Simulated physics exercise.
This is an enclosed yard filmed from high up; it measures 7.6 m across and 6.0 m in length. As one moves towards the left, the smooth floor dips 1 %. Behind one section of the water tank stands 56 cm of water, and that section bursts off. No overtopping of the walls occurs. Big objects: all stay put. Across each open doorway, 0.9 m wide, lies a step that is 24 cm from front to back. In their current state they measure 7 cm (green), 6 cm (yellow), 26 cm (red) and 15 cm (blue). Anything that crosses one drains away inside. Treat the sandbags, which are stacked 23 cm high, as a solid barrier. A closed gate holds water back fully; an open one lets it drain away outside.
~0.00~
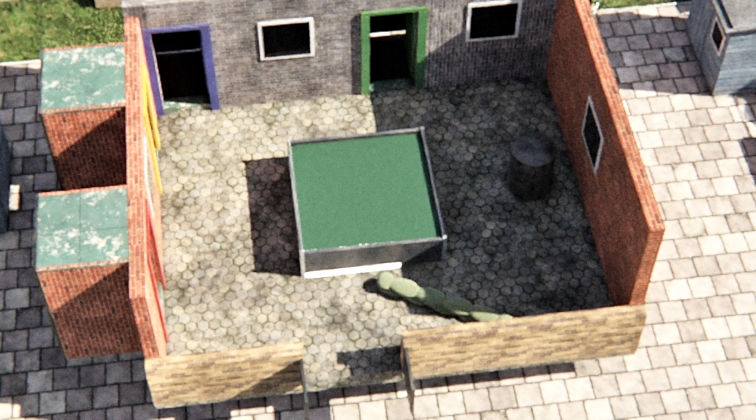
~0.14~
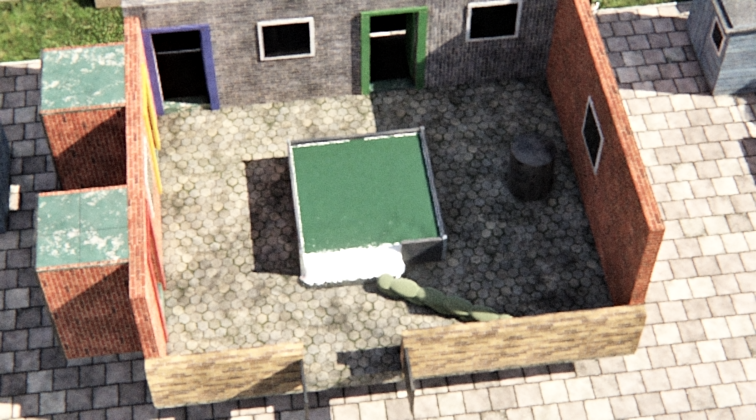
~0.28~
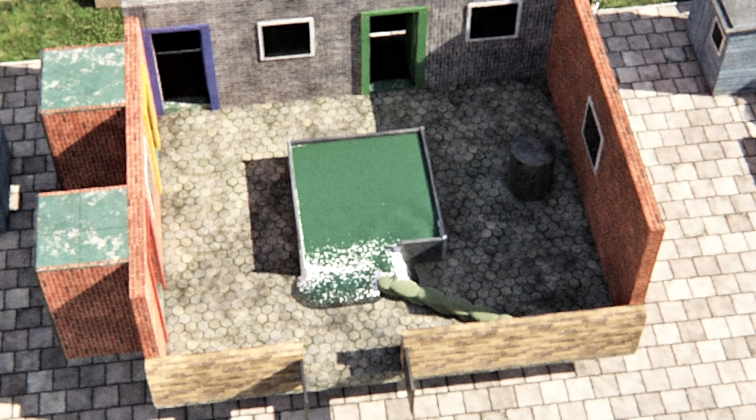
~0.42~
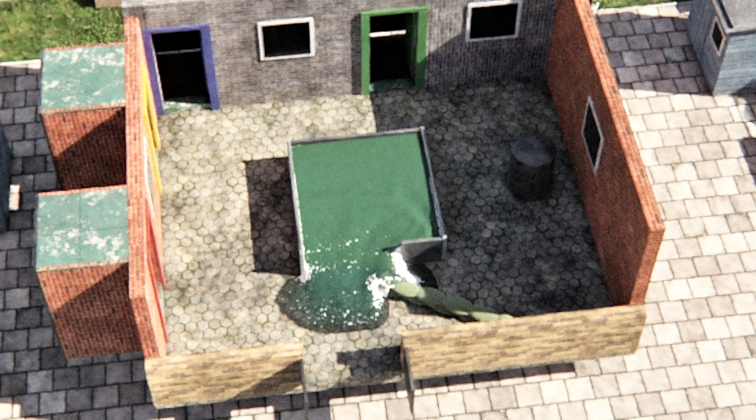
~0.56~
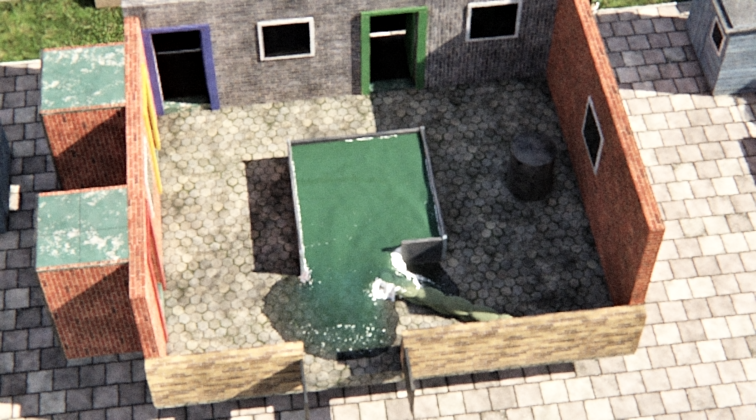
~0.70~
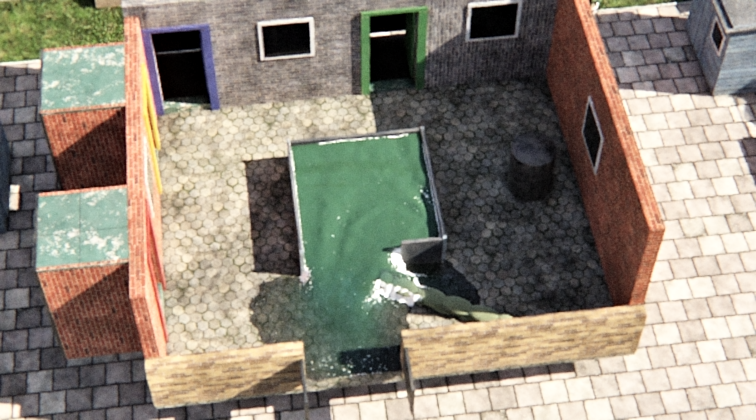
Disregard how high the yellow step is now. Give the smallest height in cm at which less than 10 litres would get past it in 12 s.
Close to 6.5 cm is just enough.
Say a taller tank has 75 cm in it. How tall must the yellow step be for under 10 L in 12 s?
You'd need a step of close to 8.5 cm.
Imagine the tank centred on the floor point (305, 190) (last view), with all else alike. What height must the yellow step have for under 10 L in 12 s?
About 11.0 cm.
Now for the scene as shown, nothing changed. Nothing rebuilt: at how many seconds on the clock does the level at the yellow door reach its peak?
Around 10.5 seconds.
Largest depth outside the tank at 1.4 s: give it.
I'd estimate roughly 40 cm.
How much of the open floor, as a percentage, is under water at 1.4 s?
Roughly 20 percent.
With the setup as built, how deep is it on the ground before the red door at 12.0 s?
It comes to about 5.5 centimetres deep.
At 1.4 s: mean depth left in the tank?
It averages roughly 40 centimetres.
After 1.4 s water covers 20 % of the floor, deepest (40 cm) near (384, 278); it has not reached the yellow door.
After 3.0 s water covers 35 % of the floor, deepest (34 cm) near (179, 383); it has not reached the yellow door.
After 12.0 s water covers 90 % of the floor, deepest (8 cm) near (168, 384); 8 cm at the yellow door, 13 litres in over its 6 cm step.
At the yellow door as built, the water arrived by 3.8 s and peaked near 9 cm at 10.4 s.
Run again over the same 12 s with other heights there, 13 litres in over 6 cm, 7 litres over 7 cm. The limit of 10 litres is kept from about 6.5 cm up.
